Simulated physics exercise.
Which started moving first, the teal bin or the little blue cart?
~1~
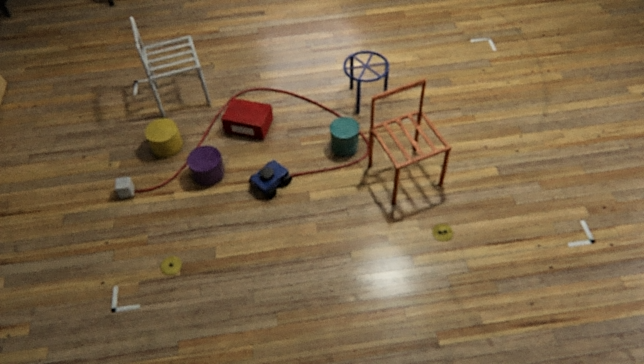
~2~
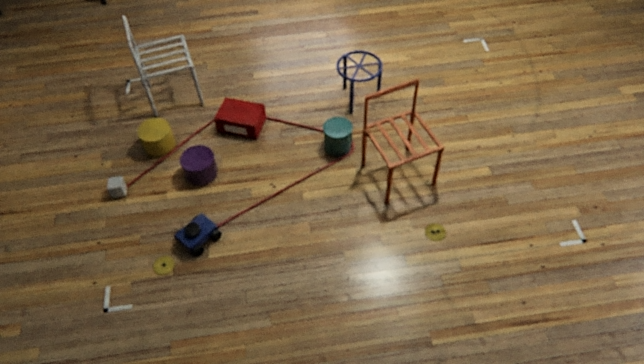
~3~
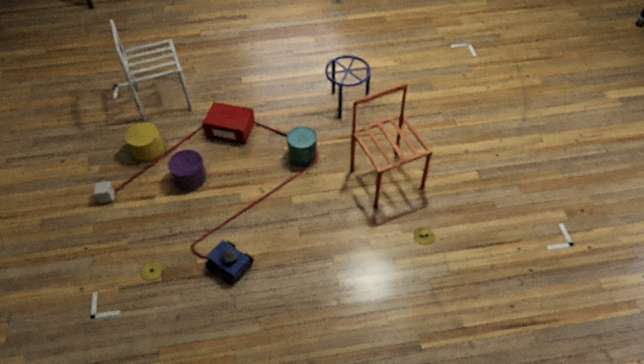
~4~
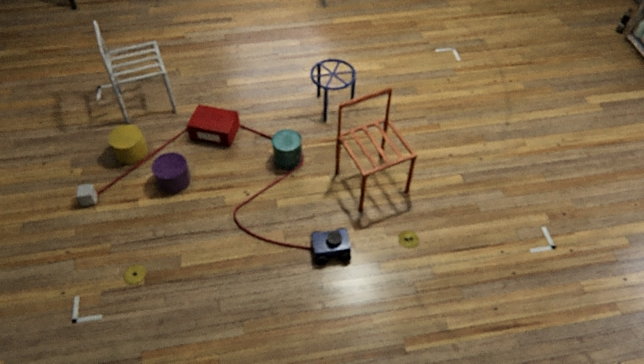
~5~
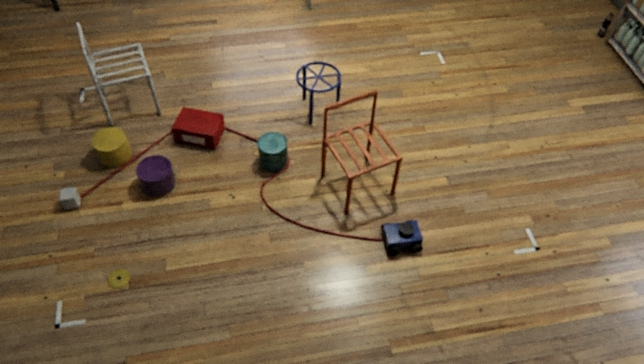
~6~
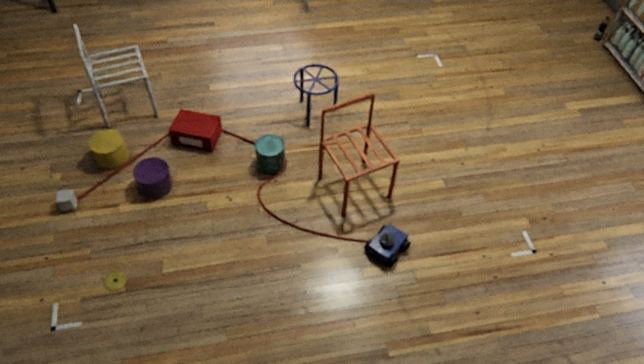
The little blue cart started moving first. The teal bin was still in its place then and only shifted afterwards.
